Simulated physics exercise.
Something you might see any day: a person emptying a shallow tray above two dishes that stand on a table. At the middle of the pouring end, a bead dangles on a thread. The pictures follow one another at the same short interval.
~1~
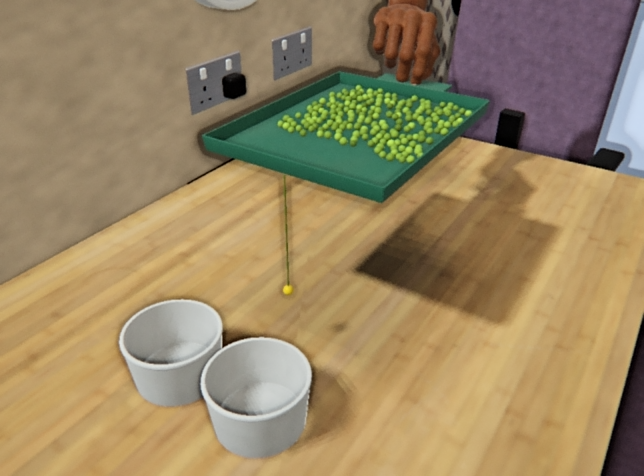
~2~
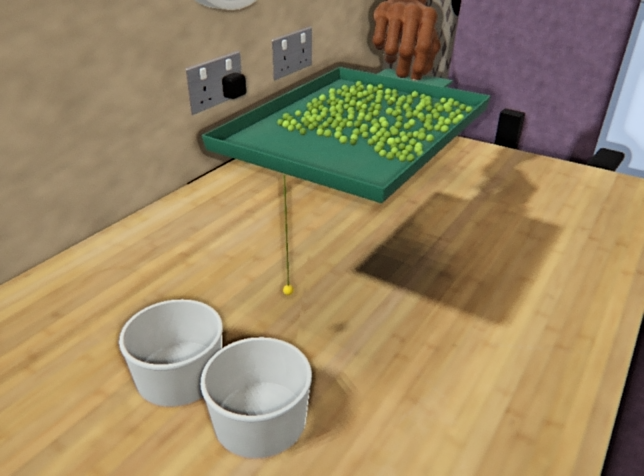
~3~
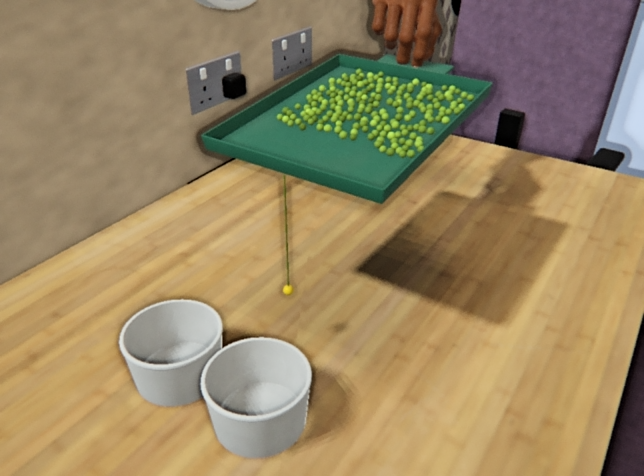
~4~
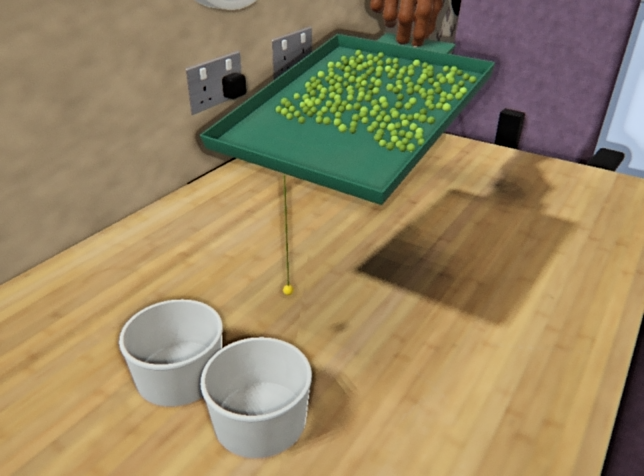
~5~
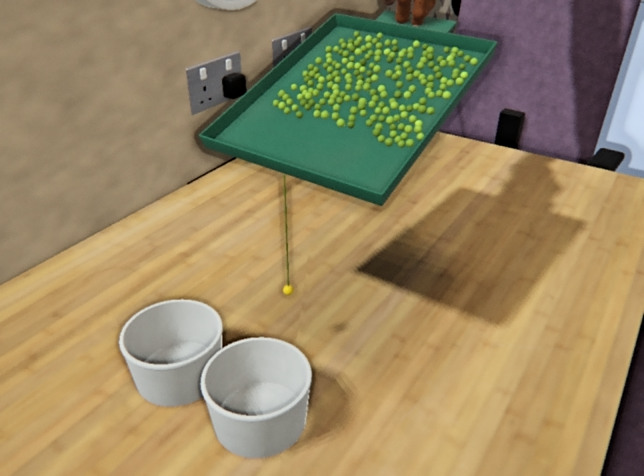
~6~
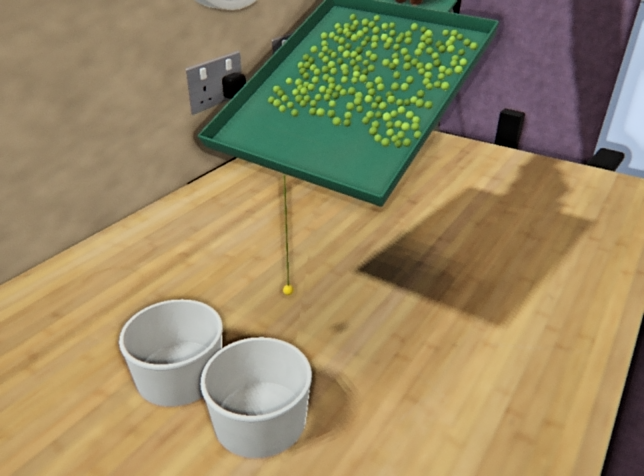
The clip shows a green tray of small round green items above a wooden table with two pale dishes and a hanging yellow bead; the tray starts nearly level, then its far end rises, steepening it as the items shift.
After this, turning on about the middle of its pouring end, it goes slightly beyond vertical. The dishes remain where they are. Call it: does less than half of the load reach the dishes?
Yes.
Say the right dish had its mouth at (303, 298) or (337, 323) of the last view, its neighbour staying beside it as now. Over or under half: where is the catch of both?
With the first shift the pair saves less than a half; with the second, less than a half.
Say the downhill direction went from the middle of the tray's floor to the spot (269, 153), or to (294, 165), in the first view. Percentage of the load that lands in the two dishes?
In turn 20 and 30 in a hundred.
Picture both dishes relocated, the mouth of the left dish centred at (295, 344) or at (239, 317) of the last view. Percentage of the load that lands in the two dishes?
It works out to 60 percent and then 80 percent.
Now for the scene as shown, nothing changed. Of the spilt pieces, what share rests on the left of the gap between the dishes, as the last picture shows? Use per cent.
I make it about 0 percent or so.
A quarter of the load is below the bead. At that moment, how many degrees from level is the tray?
About 75 degrees.
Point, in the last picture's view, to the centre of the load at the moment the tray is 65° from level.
Look close to (308, 176) in the last picture.
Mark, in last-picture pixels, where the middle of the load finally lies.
Near (291, 391), more or less.
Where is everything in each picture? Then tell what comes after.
The first frame shows corners of the pouring end (205, 135) and (383, 186), level; middle of the load (370, 118), dried peas; left dish (139, 378); right dish (224, 429); bead on its thread (289, 290).
The second frame shows corners of the pouring end (205, 135) and (383, 187), level; middle of the load (370, 115).
The third frame shows corners of the pouring end (204, 135) and (382, 188), tipped barely, level across its low end; middle of the load (370, 106).
The fourth frame shows corners of the pouring end (203, 135) and (381, 190), tipped a little, level across its low end; middle of the load (370, 93).
The fifth frame shows corners of the pouring end (202, 135) and (381, 192), tipped clearly, level across its low end; middle of the load (369, 81).
The sixth frame shows corners of the pouring end (201, 135) and (380, 194), tipped clearly, level across its low end; middle of the load (365, 72), almost all on the move; left dish (139, 378); right dish (224, 429).
Just after the last frame, tray tipped steeply; roughly two thirds on the tray; roughly a quarter in the air.
A moment on, tray tipped past a quarter turn; roughly half on the tray; about a tenth in the right dish; just a few in the left dish; roughly a quarter outside both; about a tenth in the air.
Further on, tray tipped past a quarter turn; roughly a quarter in the right dish; about a tenth in the left dish; the larger part outside both.
When it is over, tray tipped past a quarter turn; roughly a quarter in the right dish; about a tenth in the left dish; the larger part outside both.
